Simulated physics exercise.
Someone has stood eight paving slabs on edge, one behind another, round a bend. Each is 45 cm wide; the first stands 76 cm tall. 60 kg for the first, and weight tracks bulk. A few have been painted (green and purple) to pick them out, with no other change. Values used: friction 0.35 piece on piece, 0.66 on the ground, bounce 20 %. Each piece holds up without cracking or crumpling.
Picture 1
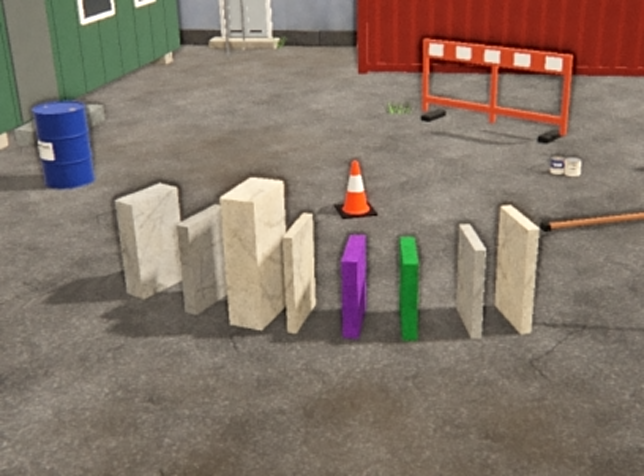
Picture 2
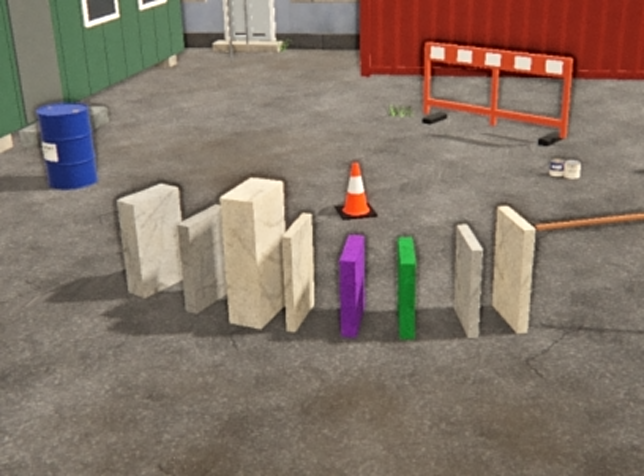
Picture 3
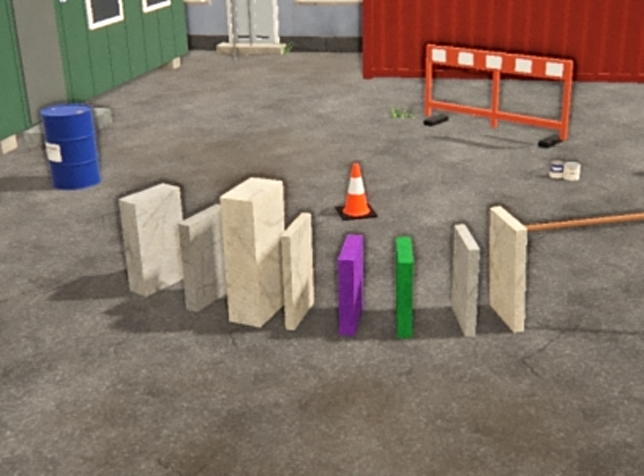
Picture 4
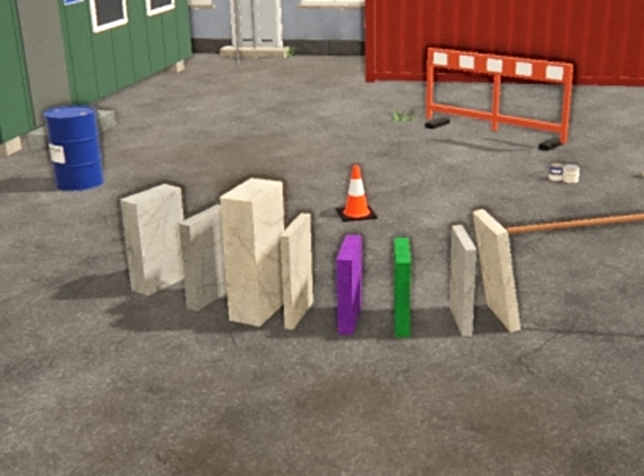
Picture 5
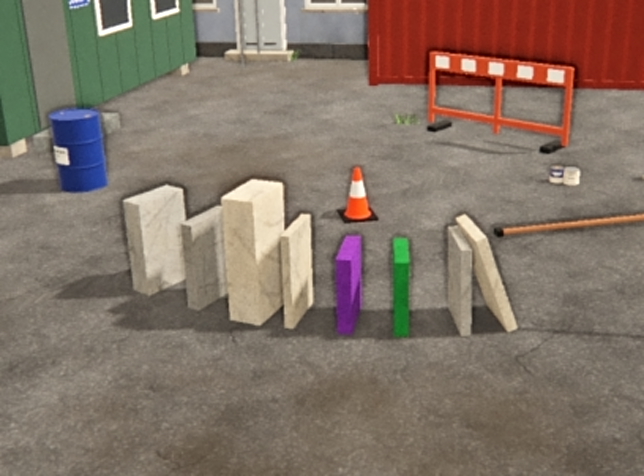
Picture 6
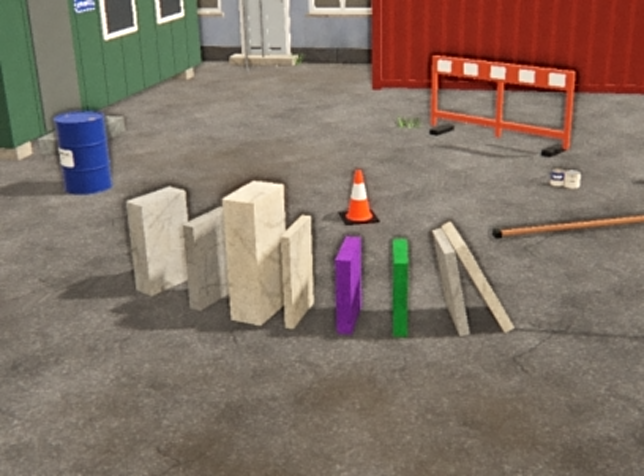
A pole pushes the rightmost slab, which tilts left and leans against the next slab.
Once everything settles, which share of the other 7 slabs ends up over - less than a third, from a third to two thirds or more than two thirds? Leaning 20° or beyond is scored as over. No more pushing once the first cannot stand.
I would say from a third to two thirds.
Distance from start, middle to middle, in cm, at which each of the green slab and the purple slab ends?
For green it's 30 cm, and for purple it's 20 cm.
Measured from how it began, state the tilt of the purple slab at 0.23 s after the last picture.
Near 0 degrees from how it began.
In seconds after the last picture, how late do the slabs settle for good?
That comes at about 1.0 s.
Then, 0.23 s on from the sixth picture, 1 of the 7 other slabs over; green slab tipped 9°.
Then, 0.47 s on from the sixth picture, 3 of the 7 other slabs over; green slab tipped 45°; purple slab tipped 22°.
Finally, 3 of the 7 other slabs over; green slab tipped 58°; purple slab tipped 43°. That is 43 per cent. Four left standing. Seen by the last camera, middles, green slab near (365, 299), purple slab near (324, 290).
